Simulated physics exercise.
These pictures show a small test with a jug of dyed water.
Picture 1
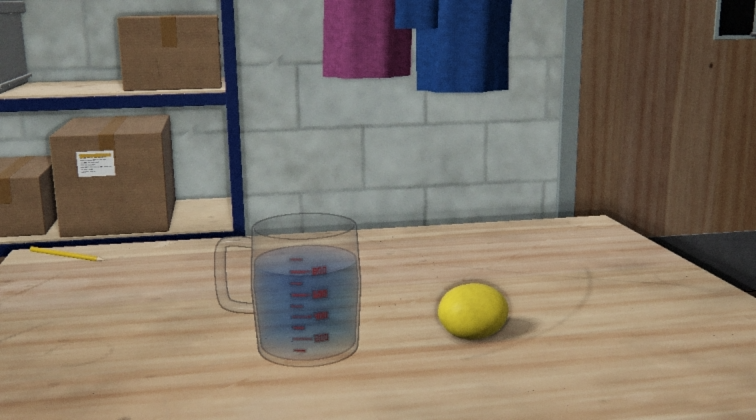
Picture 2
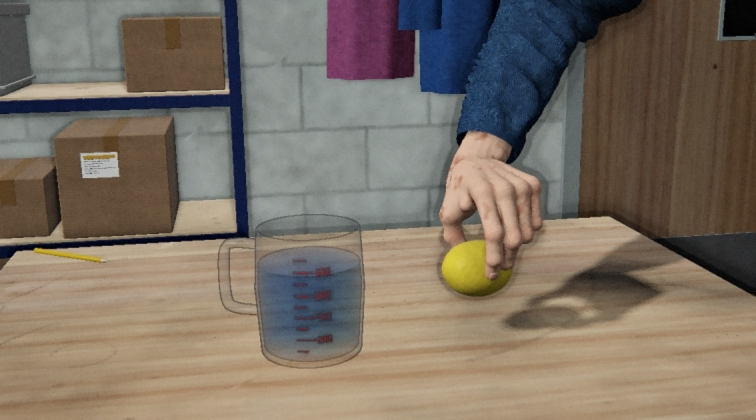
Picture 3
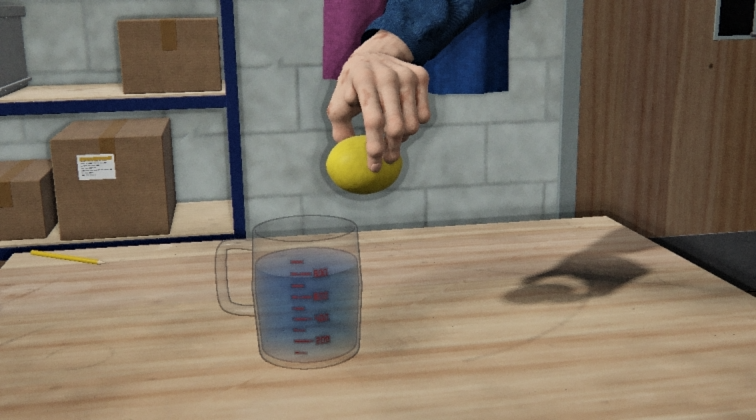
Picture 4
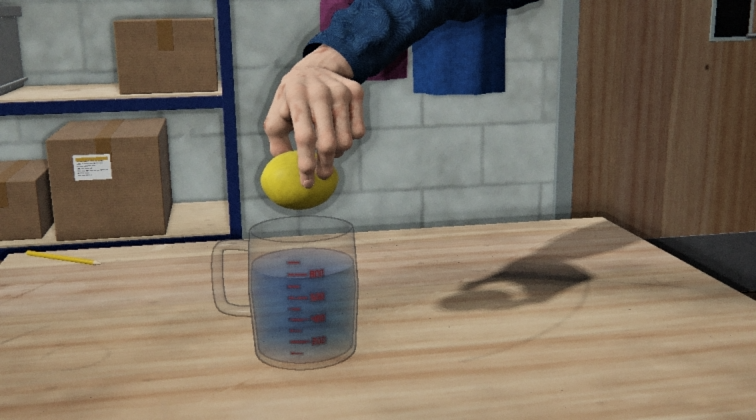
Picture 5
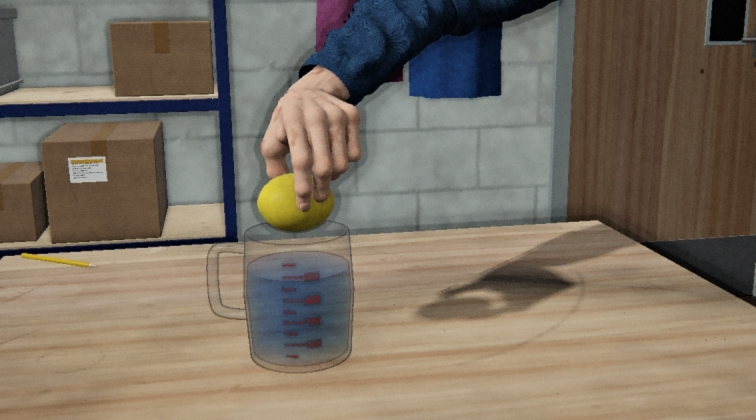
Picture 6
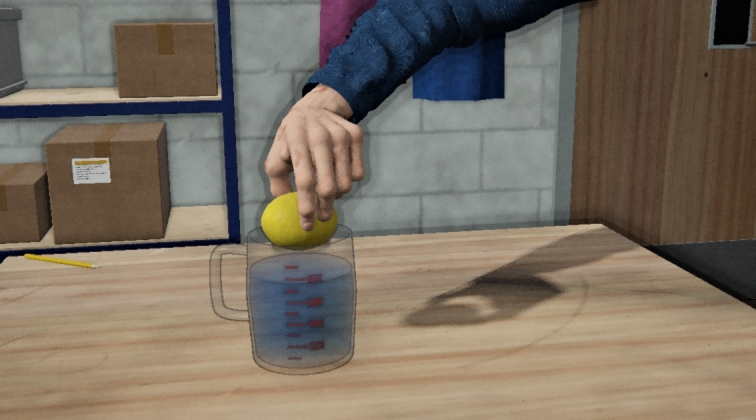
In the video, a hand in a blue sleeve picks up a lemon from a wooden table, carries it left over a clear jug about two thirds full of blue liquid, and lowers it to the jug's rim.
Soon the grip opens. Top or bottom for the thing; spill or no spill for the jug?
Thing - stays up. Jug - nothing spills.
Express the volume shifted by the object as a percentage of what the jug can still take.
40 percent.
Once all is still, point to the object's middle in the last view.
It should come to rest with its middle near (301, 271).
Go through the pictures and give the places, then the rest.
The lemon lies on the top at (473, 311); jug (306, 284) about two thirds full, in the first picture.
A hand picks up the lemon at (477, 269); jug about two thirds full, surface at (309, 261), in the second picture.
The lemon is carried over at (365, 165); jug (307, 286) about two thirds full, in the third picture.
The lemon is above the jug at (300, 180); jug about two thirds full, surface at (303, 263), in the fourth picture.
The lemon comes down at (296, 203); jug (299, 290) about two thirds full, in the fifth picture.
The lemon is just over the surface at (300, 221); jug about two thirds full, surface at (301, 267), in the sixth picture.
Shortly, the lemon enters the dyed water; the jug is about three quarters full.
Then, the lemon comes up again; the jug is about three quarters full.
At the finish, the lemon bobs at the top; the jug is about three quarters full; no mess.
